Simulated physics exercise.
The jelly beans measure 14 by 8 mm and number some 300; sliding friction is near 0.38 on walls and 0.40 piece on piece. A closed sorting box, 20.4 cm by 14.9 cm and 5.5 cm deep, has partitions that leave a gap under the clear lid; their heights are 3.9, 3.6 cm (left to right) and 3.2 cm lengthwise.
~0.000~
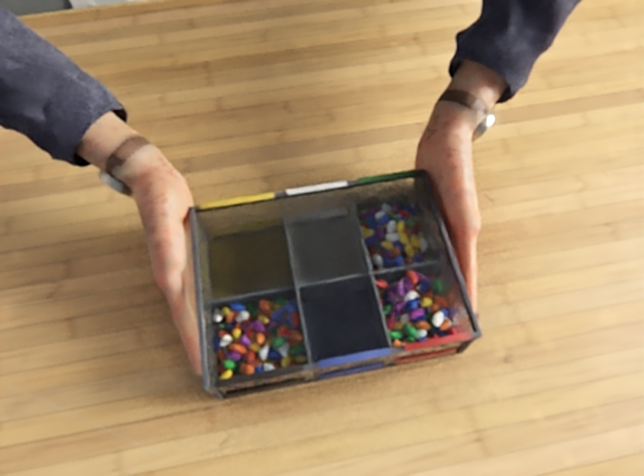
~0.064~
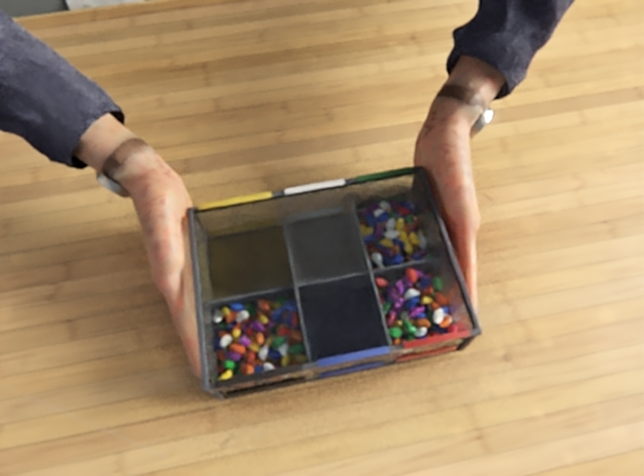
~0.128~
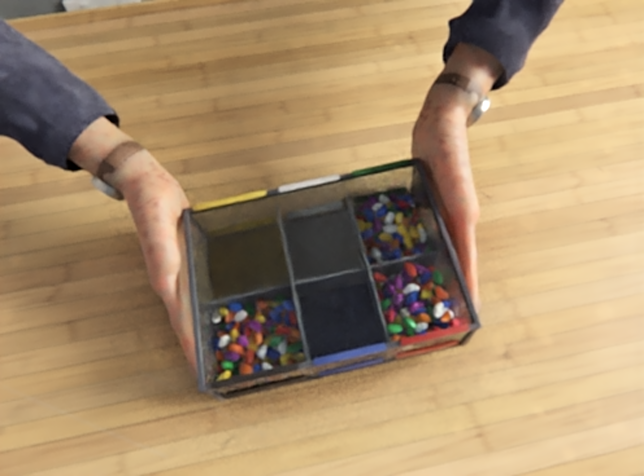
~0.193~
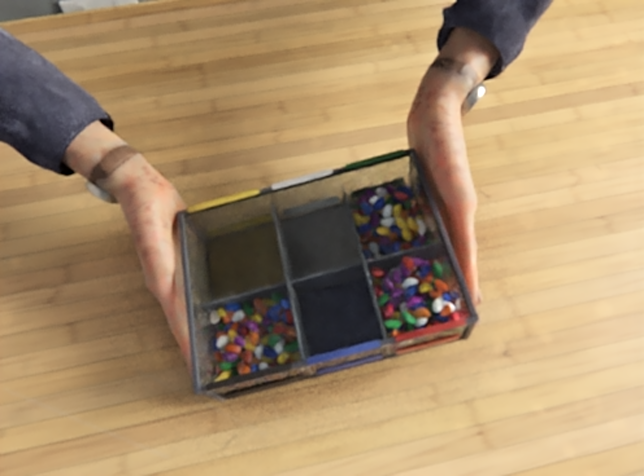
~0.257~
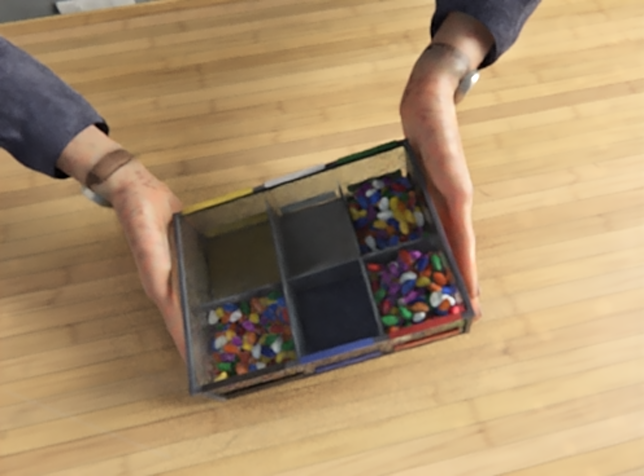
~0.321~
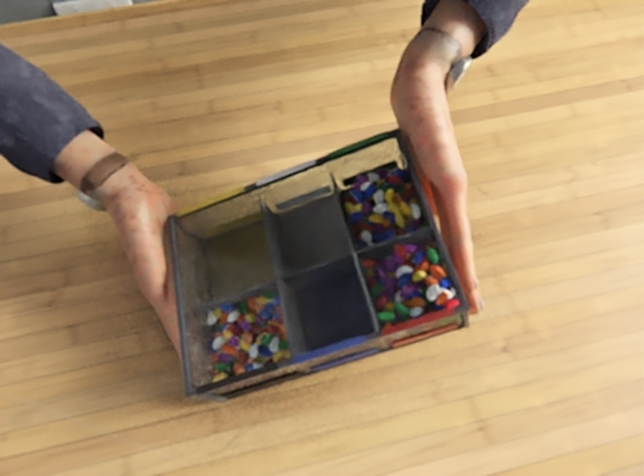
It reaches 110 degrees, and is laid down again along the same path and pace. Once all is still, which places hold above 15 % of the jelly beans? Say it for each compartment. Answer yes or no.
Red no, blue no, green no, yellow yes, white no, black yes.
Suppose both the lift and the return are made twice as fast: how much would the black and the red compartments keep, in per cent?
In that case black 60; red 0.
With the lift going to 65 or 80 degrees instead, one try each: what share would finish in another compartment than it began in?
About 0 and 15 per cent.
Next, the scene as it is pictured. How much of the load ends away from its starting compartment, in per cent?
About 60 per cent.
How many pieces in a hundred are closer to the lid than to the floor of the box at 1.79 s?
Roughly 70 per cent.
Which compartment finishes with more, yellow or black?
The black one has more.
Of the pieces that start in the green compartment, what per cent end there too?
Roughly 0 per cent.
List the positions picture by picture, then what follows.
Box tilt 0 degrees, front corners at (209, 384) and (476, 333); red 30 %, green 25 %, black 45 %, in the first picture.
Box tilt 1 degrees, front corners at (208, 385) and (475, 330), in the second picture.
Box tilt 4 degrees, front corners at (205, 386) and (475, 324), lowest corner left front, in the third picture.
Box tilt 9 degrees, front corners at (200, 387) and (472, 318), lowest corner left front, in the fourth picture.
Box tilt 13 degrees, front corners at (196, 389) and (468, 312), lowest corner left front, in the fifth picture.
Box tilt 17 degrees, front corners at (192, 391) and (462, 306), lowest corner left front; red 30 %, green 25 %, black 45 %. Its pace works out near 65 degrees a second, in the sixth picture.
After 1.79 s, tilt 110 degrees; red 10 %, blue 5 %, green 10 %, yellow 10 %, white 5 %, black 55 %.
Then, at 2.77 s, tilt 49 degrees; yellow 30 %, black 65 %.
Then, at 3.73 s, tilt 0 degrees; yellow 30 %, black 65 %.
In the end, at 4.4 s, red 0 %, blue 0 %, green 0 %, yellow 30 %, white 0 %, black 65 %.
